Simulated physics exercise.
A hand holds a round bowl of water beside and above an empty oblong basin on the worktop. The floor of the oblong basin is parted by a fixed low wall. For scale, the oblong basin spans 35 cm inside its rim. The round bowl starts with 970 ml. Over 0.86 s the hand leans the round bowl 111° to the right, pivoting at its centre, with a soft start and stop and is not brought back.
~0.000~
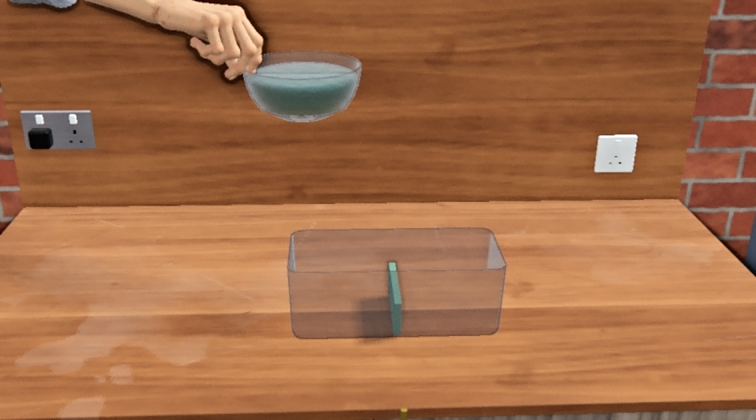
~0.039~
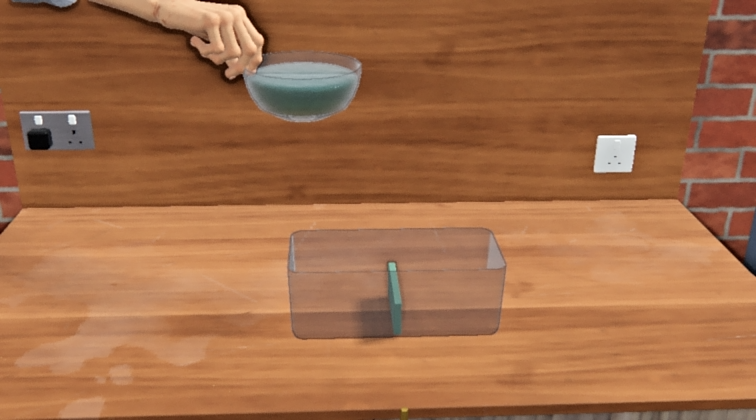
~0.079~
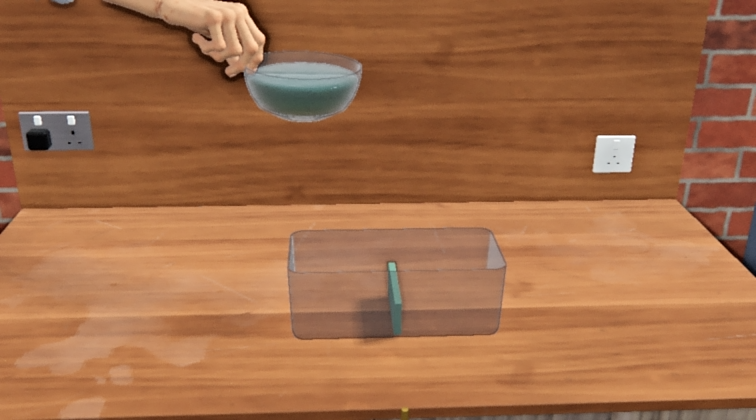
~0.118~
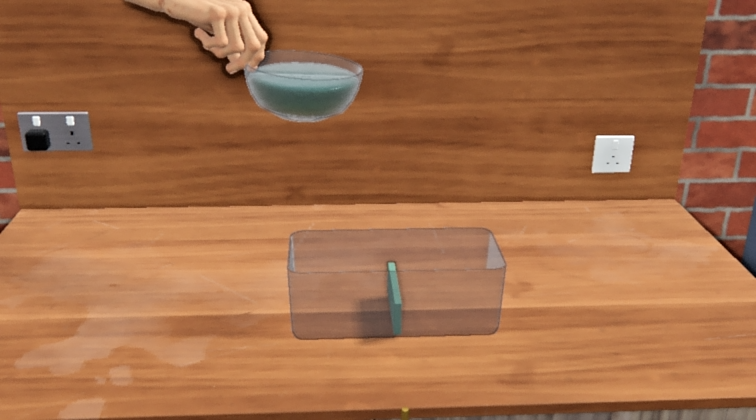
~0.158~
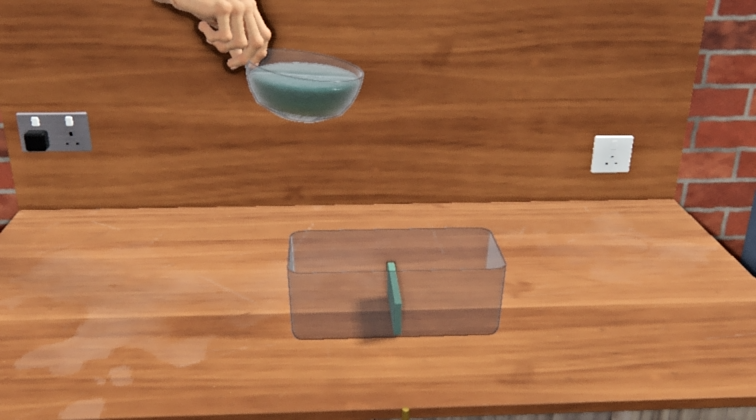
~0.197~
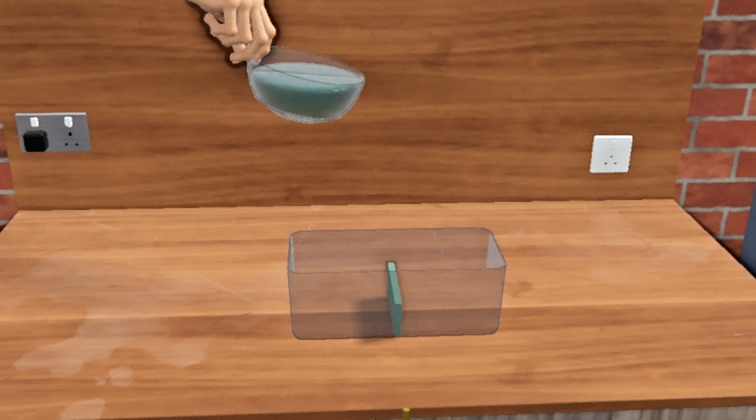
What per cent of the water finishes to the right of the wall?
The far part has some 67 per cent.
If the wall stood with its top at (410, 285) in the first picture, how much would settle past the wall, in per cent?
Then about 45 per cent.
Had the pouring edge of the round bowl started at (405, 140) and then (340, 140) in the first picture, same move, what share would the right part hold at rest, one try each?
First 85, then 20 per cent.
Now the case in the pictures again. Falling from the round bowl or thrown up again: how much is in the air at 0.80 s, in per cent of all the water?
Some 14 per cent.
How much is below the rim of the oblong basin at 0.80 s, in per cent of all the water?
Some 86 per cent.
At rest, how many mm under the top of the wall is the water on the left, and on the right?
Left about 48 mm, right about 32 mm.
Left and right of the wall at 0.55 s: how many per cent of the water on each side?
Left about 1, right about 4.
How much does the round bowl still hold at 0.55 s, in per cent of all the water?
About 32 per cent.
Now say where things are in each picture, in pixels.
It leans 0°; its right rim is at (360, 65); the water meets the walls at (247, 75) and (357, 74); the oblong basin's rim runs from (290, 252) to (499, 248); the wall's top is at (395, 283), in the first picture.
It leans 1°; its right rim is at (360, 66); the water meets the walls at (247, 74) and (358, 75), in the second picture.
It leans 2°; its right rim is at (361, 68); the water meets the walls at (248, 74) and (358, 76), in the third picture.
It leans 5°; its right rim is at (362, 71); the water meets the walls at (248, 73) and (359, 77), in the fourth picture.
It leans 9°; its right rim is at (363, 75); the water meets the walls at (249, 73) and (360, 78), in the fifth picture.
It leans 14°; its right rim is at (364, 79); the water meets the walls at (251, 72) and (361, 78), in the sixth picture.
After 0.55 s the tilt is 78° and 32 per cent is still to pour, 1 is left of the wall and 4 right of it.
After 0.80 s the tilt is 110° and 1 per cent is still to pour, 17 is left of the wall and 68 right of it.
After 1.07 s the tilt is 111° and 0 per cent is still to pour, 30 is left of the wall and 67 right of it.
After 1.36 s the tilt is 111° and 0 per cent is still to pour, 30 is left of the wall and 67 right of it.
In the end 30 per cent lies left of the wall, 67 right of it and 3 outside.
